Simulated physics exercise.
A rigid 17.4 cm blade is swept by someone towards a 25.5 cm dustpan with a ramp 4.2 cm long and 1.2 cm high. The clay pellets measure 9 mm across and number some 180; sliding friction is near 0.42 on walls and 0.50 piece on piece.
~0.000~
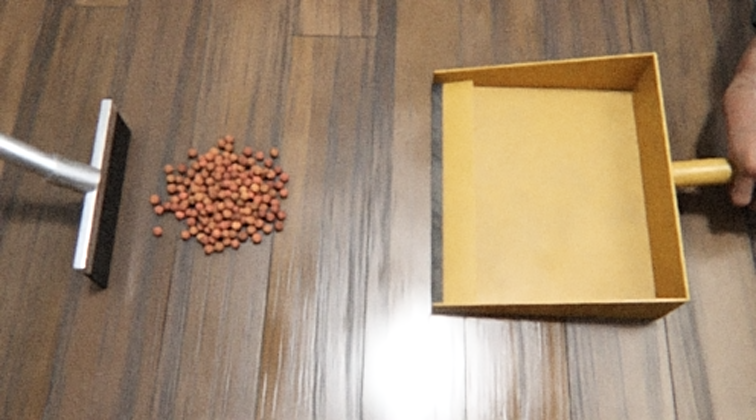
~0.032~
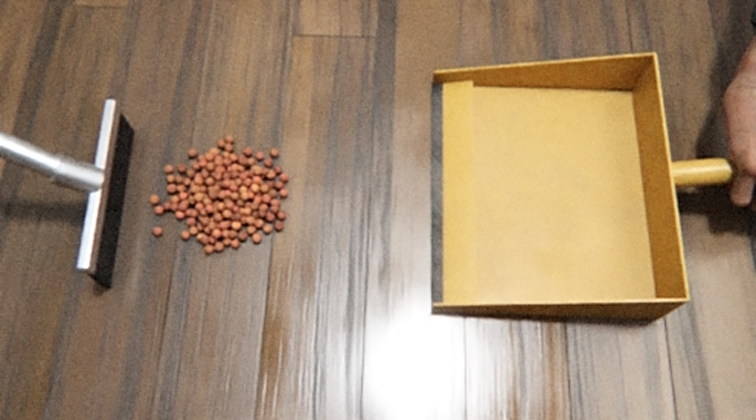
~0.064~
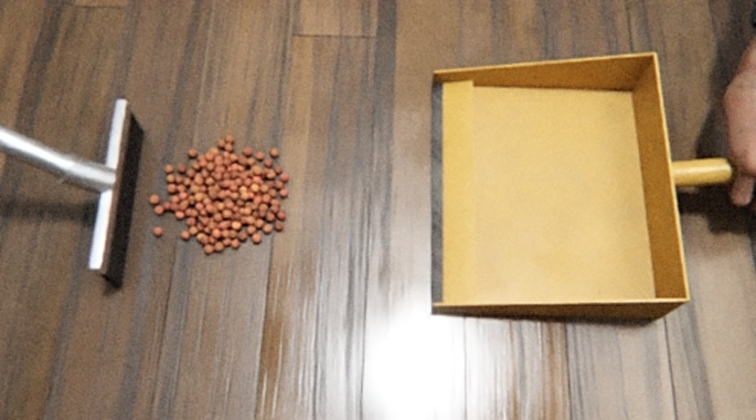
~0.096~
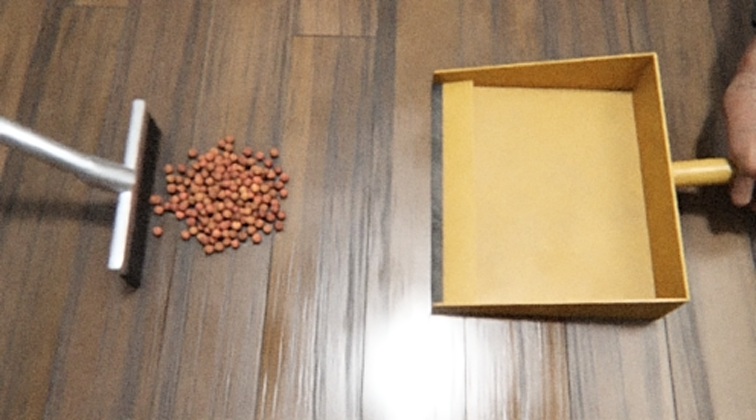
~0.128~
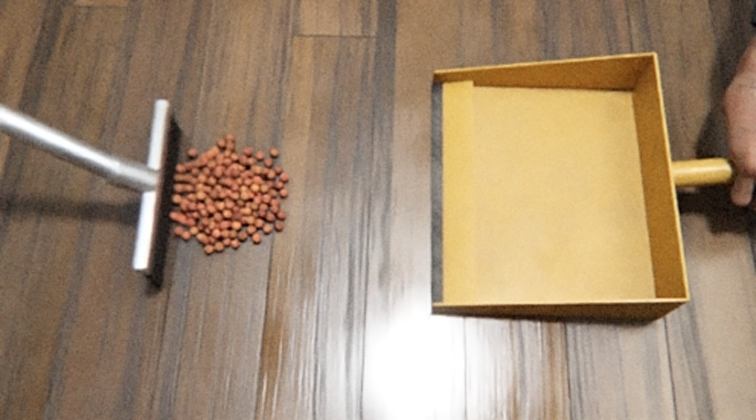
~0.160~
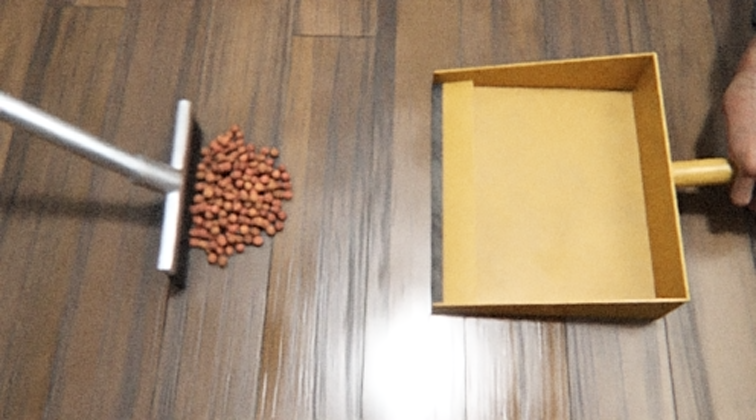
On a dark wooden floor, a small heap of reddish-brown pellets lies between a metal-handled blade on the left and a yellow dustpan held by a hand on the right. The blade slides rightward, meets the heap's left edge and pushes the pellets together slightly, while the dustpan stays still.
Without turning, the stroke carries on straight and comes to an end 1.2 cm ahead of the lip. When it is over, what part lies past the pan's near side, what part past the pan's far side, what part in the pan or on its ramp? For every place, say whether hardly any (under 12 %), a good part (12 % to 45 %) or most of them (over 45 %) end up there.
At the end, near side: A small share. Far side: A small share. Pan: The greater share.
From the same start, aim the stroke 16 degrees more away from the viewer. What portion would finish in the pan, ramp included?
Then about 50 per cent.
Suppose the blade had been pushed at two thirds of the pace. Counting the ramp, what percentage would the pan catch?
About 55 %.
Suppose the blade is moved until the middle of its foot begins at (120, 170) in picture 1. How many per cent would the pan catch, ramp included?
I'd put it at around 55 per cent.
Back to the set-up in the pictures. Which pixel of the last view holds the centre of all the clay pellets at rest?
Somewhere around (441, 191) in the final frame.
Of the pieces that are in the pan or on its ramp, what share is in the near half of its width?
Roughly 60 percent.
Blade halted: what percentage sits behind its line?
About 15 percent.
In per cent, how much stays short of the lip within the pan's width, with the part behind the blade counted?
Some 35 per cent of them end up there.
After 0.33 s, middle of the blade 13 cm from the lip; 0 % over the lip, far side 0 %, near side 0 %.
After 0.45 s, middle of the blade 4 cm from the lip; 5 % over the lip, far side 0 %, near side 5 %.
After 0.69 s, middle of the blade 1 cm from the lip; 60 % over the lip, far side 5 %, near side 5 %.
By 1.1 s all is still; near side 5 %, far side 5 %, pan 55 %, in front of the lip or behind the blade 35 %.
